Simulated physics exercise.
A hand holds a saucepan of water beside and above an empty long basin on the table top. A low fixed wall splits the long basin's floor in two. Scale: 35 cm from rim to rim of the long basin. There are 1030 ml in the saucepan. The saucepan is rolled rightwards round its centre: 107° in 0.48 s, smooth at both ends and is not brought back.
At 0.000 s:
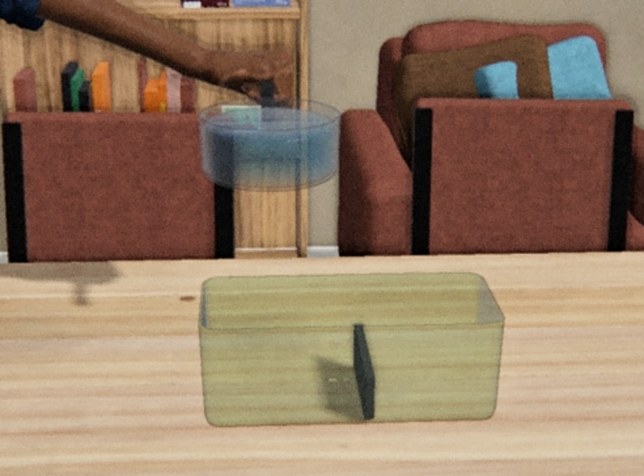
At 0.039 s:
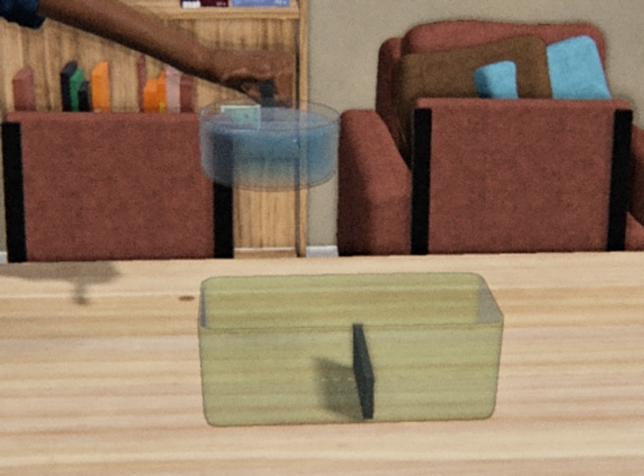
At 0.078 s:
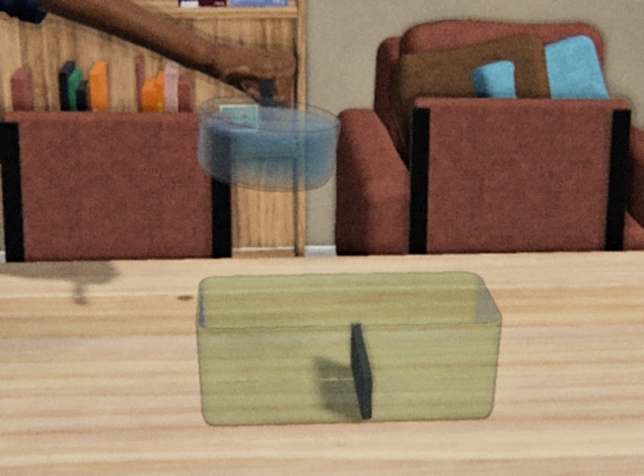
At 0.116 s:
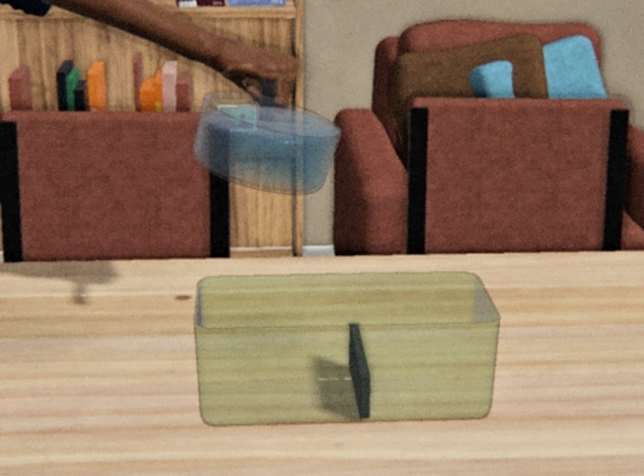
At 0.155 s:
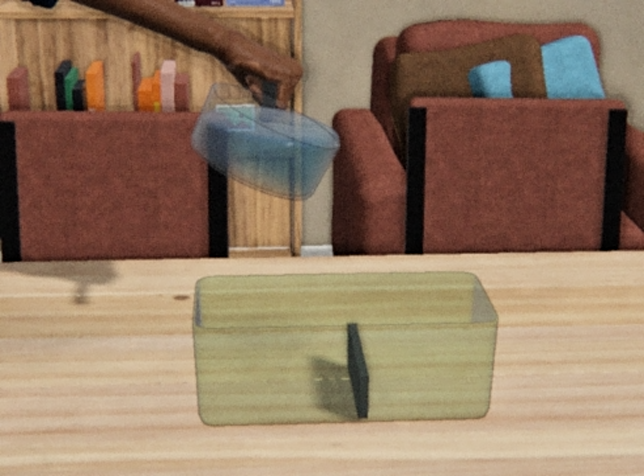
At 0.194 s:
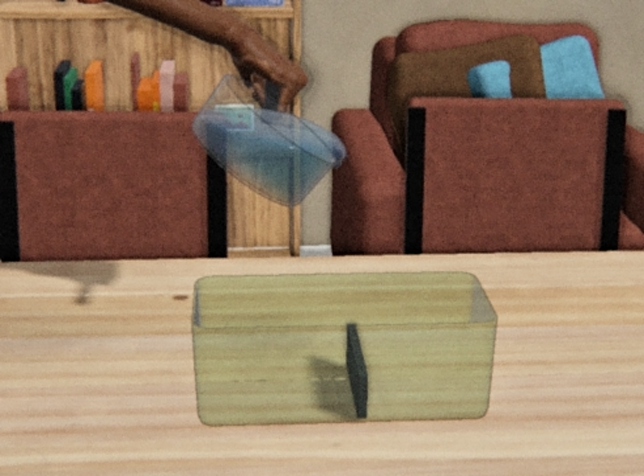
In a room with a wooden bookcase and reddish-brown chairs, a pale wooden table top is seen from its near side, slightly above. An empty, see-through yellowish basin with a dark upright divider sits on it, while above and behind, a hand holds a clear round container of bluish water. The hand slowly, then faster, tilts the container rightwards, as the view stays almost still.
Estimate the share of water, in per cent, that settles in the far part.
The far part has some 58 per cent.
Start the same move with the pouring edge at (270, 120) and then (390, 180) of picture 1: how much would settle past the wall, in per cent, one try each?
In turn about 10 and 75 per cent.
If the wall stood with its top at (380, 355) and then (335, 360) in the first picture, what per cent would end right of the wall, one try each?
First 45, then 75 per cent.
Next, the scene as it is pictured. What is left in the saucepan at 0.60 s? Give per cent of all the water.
About 3 per cent.
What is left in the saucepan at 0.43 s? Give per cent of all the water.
Some 14 per cent.
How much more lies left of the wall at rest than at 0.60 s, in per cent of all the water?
Near 20 in a hundred.
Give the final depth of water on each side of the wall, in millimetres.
Some 14 mm on the left and 28 mm on the right.
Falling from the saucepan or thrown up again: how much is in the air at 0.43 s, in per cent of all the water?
Some 62 per cent.
Then, 0.43 s in, the tilt is 104° and 15 per cent is still to pour, 1 is left of the wall and 23 right of it.
Then, 0.60 s in, the tilt is 107° and 3 per cent is still to pour, 20 is left of the wall and 67 right of it.
Then, 0.78 s in, the tilt is 107° and 0 per cent is still to pour, 31 is left of the wall and 51 right of it.
Then, 0.98 s in, the tilt is 107° and 0 per cent is still to pour, 38 is left of the wall and 58 right of it.
Finally, 39 per cent lies left of the wall, 58 right of it and 3 outside.
